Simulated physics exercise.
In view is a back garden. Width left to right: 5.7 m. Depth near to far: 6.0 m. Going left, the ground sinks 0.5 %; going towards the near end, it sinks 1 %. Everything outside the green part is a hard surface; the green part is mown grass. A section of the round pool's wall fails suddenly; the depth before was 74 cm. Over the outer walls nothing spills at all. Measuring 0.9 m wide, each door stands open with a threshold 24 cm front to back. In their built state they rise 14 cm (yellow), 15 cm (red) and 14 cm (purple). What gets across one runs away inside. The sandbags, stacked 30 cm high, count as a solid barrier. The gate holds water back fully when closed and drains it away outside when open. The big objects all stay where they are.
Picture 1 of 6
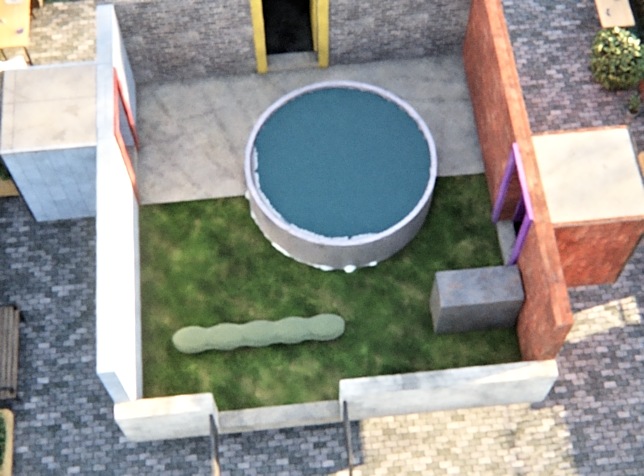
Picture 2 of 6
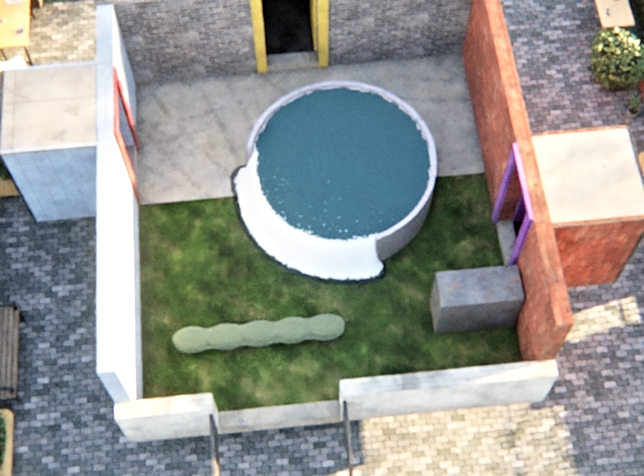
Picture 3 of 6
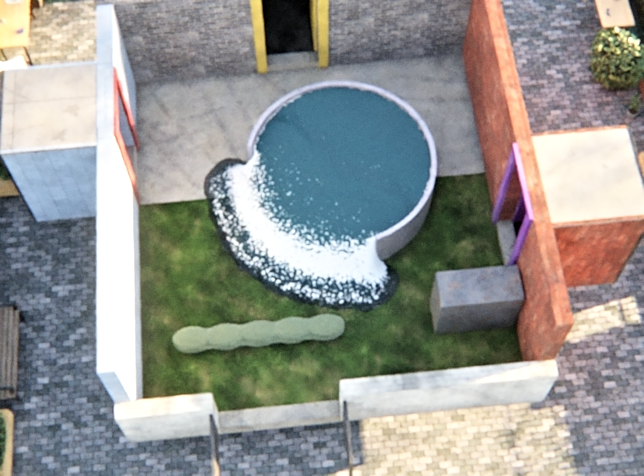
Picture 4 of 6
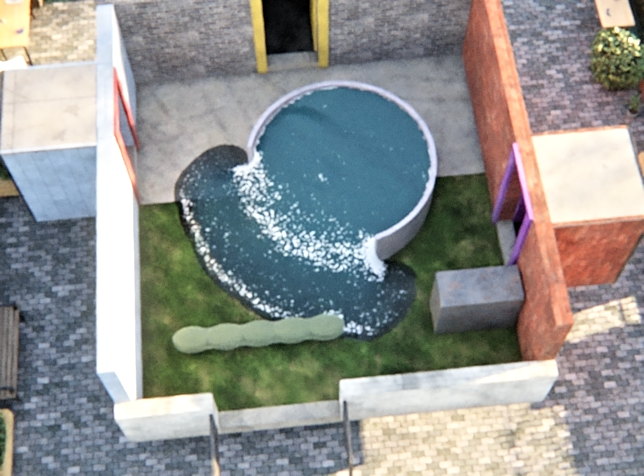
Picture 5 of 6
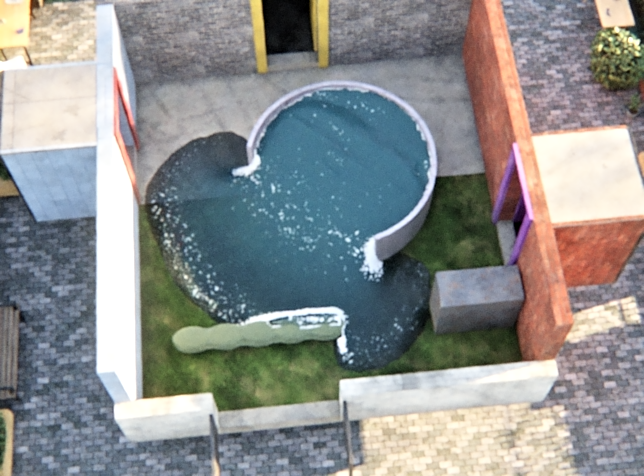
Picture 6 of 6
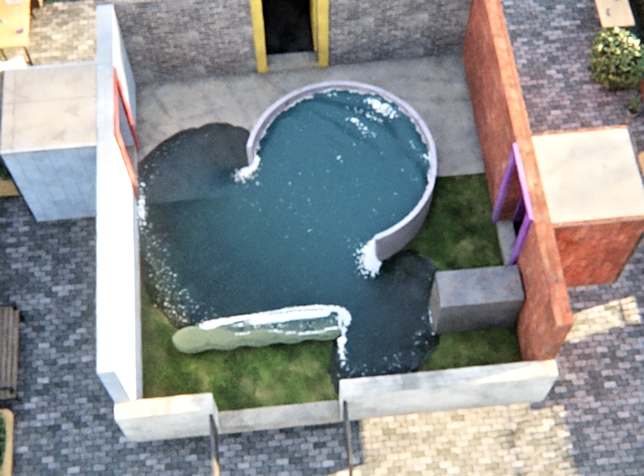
In a walled back garden, the near-left side of a full round pool gave way, and foamy water poured across the grass, pushed against the sandbags, slipped round their right end and reached the red door.
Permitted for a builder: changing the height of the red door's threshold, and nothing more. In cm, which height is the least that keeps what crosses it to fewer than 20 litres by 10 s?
A height of about 20 cm would just do it.
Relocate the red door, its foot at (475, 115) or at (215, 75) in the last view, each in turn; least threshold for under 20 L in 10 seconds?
Minimums: Roughly 11.5 cm and 19 cm.
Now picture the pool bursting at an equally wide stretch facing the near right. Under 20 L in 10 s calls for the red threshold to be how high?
Some 9.5 cm.
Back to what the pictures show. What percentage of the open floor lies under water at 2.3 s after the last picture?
I'd say near 70 percent.
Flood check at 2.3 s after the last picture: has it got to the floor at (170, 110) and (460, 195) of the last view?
Soaked; untouched.
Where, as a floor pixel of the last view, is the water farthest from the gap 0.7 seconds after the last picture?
Close to pixel (136, 85).
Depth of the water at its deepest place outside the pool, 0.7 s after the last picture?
Up to some 56 centimetres, I'd say.
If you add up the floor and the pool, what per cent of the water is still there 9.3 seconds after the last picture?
I'd estimate some 82 in a hundred.
Then, 0.7 s after the last picture water covers 50 % of the floor, deepest (56 cm) near (141, 306); 24 cm at the red door, 15 litres in over its 15 cm threshold.
Then, 2.3 s after the last picture water covers 70 % of the floor, deepest (47 cm) near (144, 419); 19 cm at the red door, 42 litres in over its 15 cm threshold.
Then, 9.3 s after the last picture water covers 95 % of the floor, deepest (18 cm) near (295, 323); 11 cm at the red door, 57 litres in over its 15 cm threshold.
At the red door as built, the water peaked near 25 cm, 0.3 s after the last picture.
With a threshold of 17 cm, 39 litres would have come in within the 10 s; with 23 cm, 8 litres. So under 20 litres takes about 20 cm.
